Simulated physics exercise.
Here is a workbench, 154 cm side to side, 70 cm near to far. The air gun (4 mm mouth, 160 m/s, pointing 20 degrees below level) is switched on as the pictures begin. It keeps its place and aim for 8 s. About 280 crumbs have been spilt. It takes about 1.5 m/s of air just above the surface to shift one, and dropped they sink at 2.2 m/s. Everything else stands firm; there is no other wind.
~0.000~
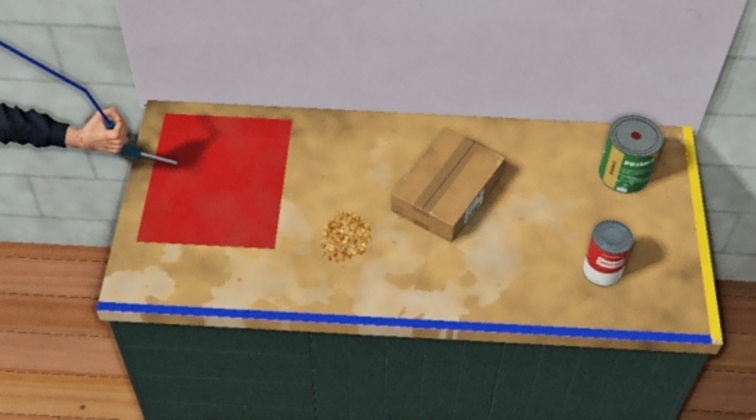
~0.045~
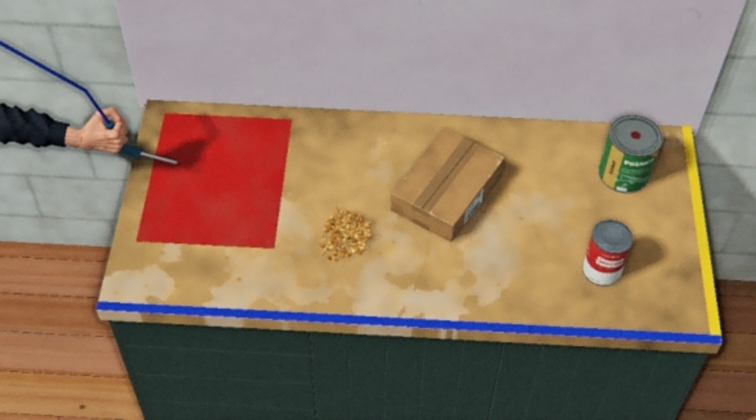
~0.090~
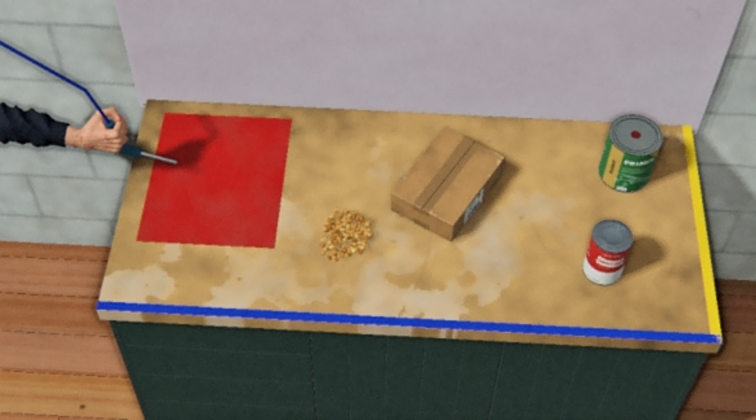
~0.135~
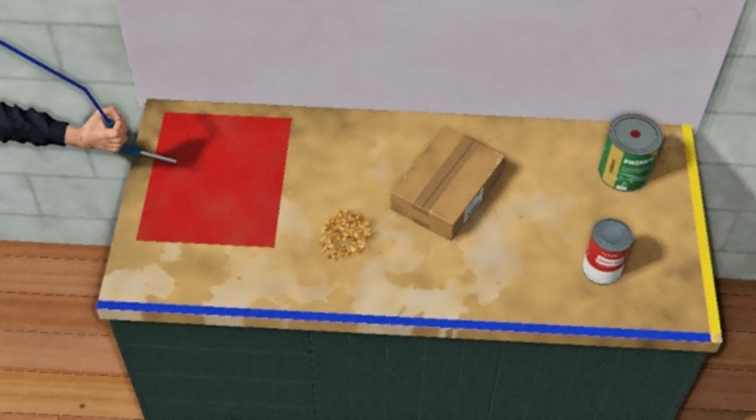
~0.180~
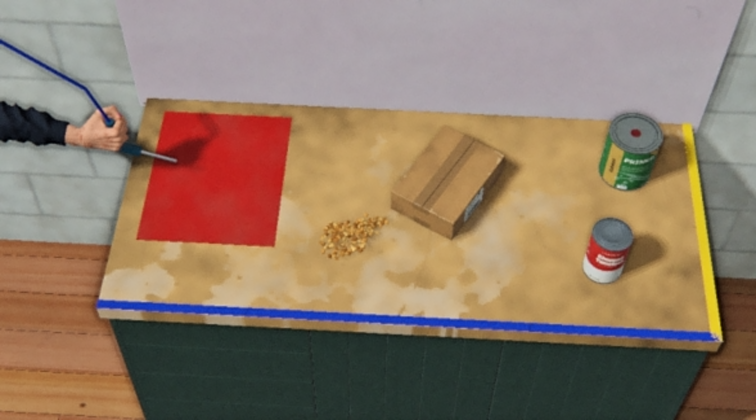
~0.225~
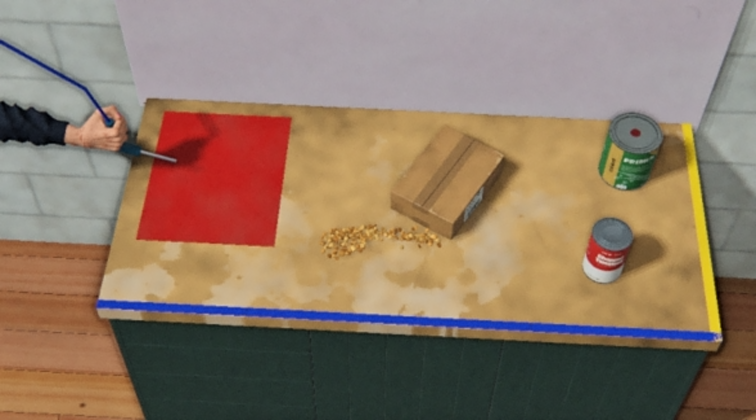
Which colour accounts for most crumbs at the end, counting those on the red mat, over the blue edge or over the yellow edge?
The blue one.
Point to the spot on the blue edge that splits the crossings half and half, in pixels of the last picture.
At about (607, 336).
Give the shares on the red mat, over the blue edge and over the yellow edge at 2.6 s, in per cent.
Roughly 0 % red, 50 % blue, 30 % yellow.
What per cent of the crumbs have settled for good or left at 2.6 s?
Near 80 %.
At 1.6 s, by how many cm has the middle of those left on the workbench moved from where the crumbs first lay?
Roughly 80 cm.
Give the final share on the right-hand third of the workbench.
Near 15 %.
After 1.6 s, 23 % are on the move or not yet settled, 54 % are over the blue edge, 0 % on the red mat and 24 % over the yellow edge; the middle of those still in play is near (660, 300).
After 2.6 s, 17 % are on the move or not yet settled, 54 % are over the blue edge, 0 % on the red mat and 28 % over the yellow edge; the middle of those still in play is near (638, 292).
After 4.4 s, 14 % are on the move or not yet settled, 54 % are over the blue edge, 0 % on the red mat and 30 % over the yellow edge; the middle of those still in play is near (641, 294).
After 8.0 s, at the end, 54 % are over the blue edge, 0 % on the red mat and 32 % over the yellow edge.
